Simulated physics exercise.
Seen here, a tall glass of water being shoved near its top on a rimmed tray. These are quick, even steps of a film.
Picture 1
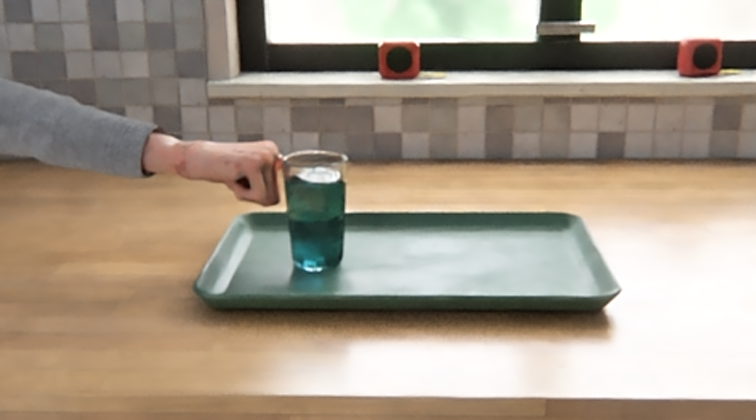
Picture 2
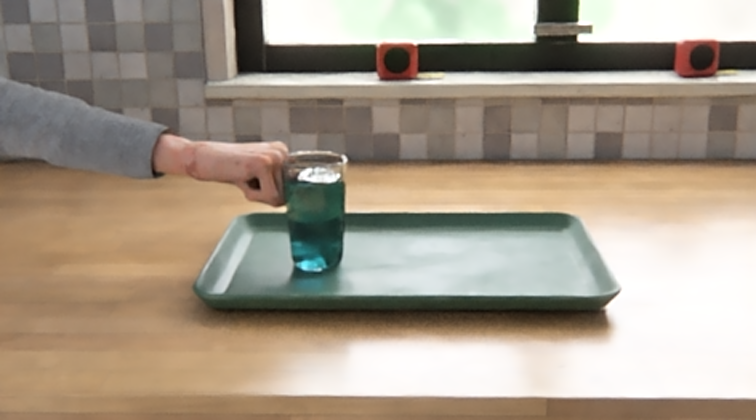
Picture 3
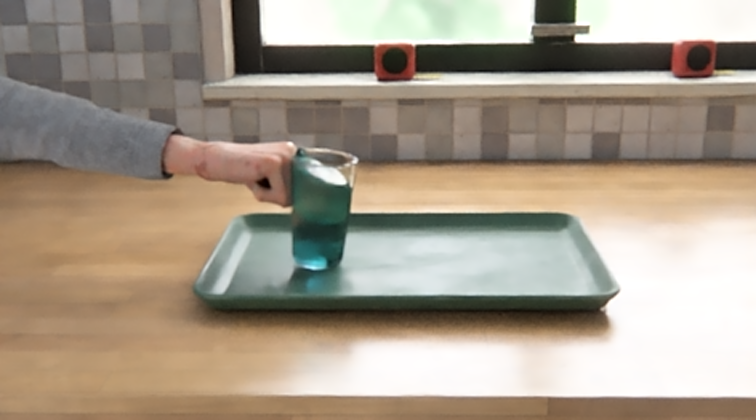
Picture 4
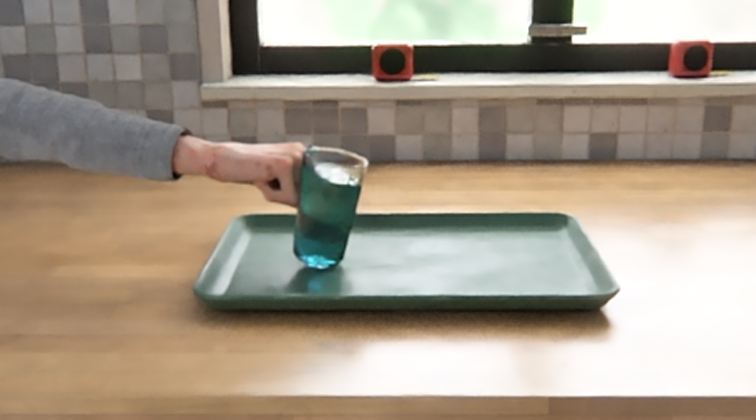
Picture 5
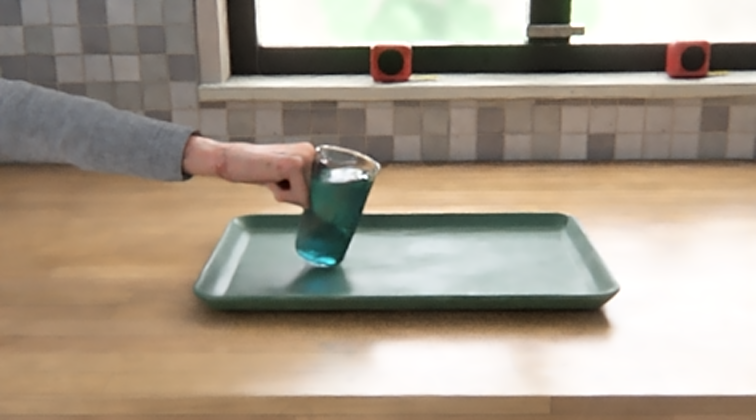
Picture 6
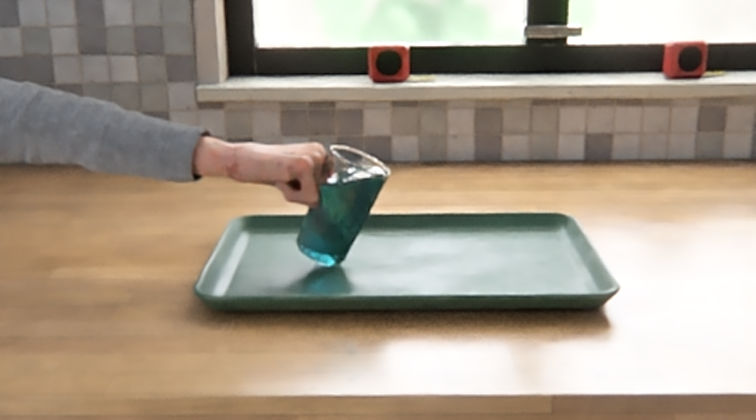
A hand pushes the top of a glass of blue-green liquid, tilting it rightward on a green tray.
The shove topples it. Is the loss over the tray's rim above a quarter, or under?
As it turns out, more than a quarter leaves the tray.
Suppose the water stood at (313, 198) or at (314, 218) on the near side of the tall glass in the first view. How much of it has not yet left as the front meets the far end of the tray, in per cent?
In turn 60 and 55 in a hundred.
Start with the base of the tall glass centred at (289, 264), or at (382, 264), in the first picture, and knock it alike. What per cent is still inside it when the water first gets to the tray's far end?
In turn 60 and 75 in a hundred.
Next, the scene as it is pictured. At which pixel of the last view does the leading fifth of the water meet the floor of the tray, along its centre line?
Close to (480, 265).
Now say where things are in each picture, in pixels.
It leans 0°; its right rim is at (345, 161); the water meets the walls at (289, 175) and (343, 175); the tray's far rim is at (599, 250); the tray is clear ahead, in the first picture.
It leans 0°; its right rim is at (345, 161); the water meets the walls at (288, 175) and (342, 176), in the second picture.
It leans 6°; its right rim is at (355, 163); the water meets the walls at (300, 154) and (351, 180), in the third picture.
It leans 12°; its right rim is at (366, 165); the water meets the walls at (307, 151) and (359, 178), in the fourth picture.
It leans 18°; its right rim is at (377, 169); the water meets the walls at (315, 175) and (372, 173), in the fifth picture.
It leans 24°; its right rim is at (388, 173); the water meets the walls at (321, 184) and (386, 170), in the sixth picture.
A moment on, the tall glass is falling and 99 per cent is in the glass, 1 on the tray and 0 above or beyond its rim.
Next, the tall glass lies on its side and 66 per cent is in the glass, 33 on the tray and 1 above or beyond its rim.
Then the tall glass lies on its side and 39 per cent is in the glass, 41 on the tray and 20 above or beyond its rim.
Later the tall glass lies on its side and 21 per cent is in the glass, 42 on the tray and 37 above or beyond its rim.
At rest 63 per cent is held by tray and glass, 37 is off the tray.
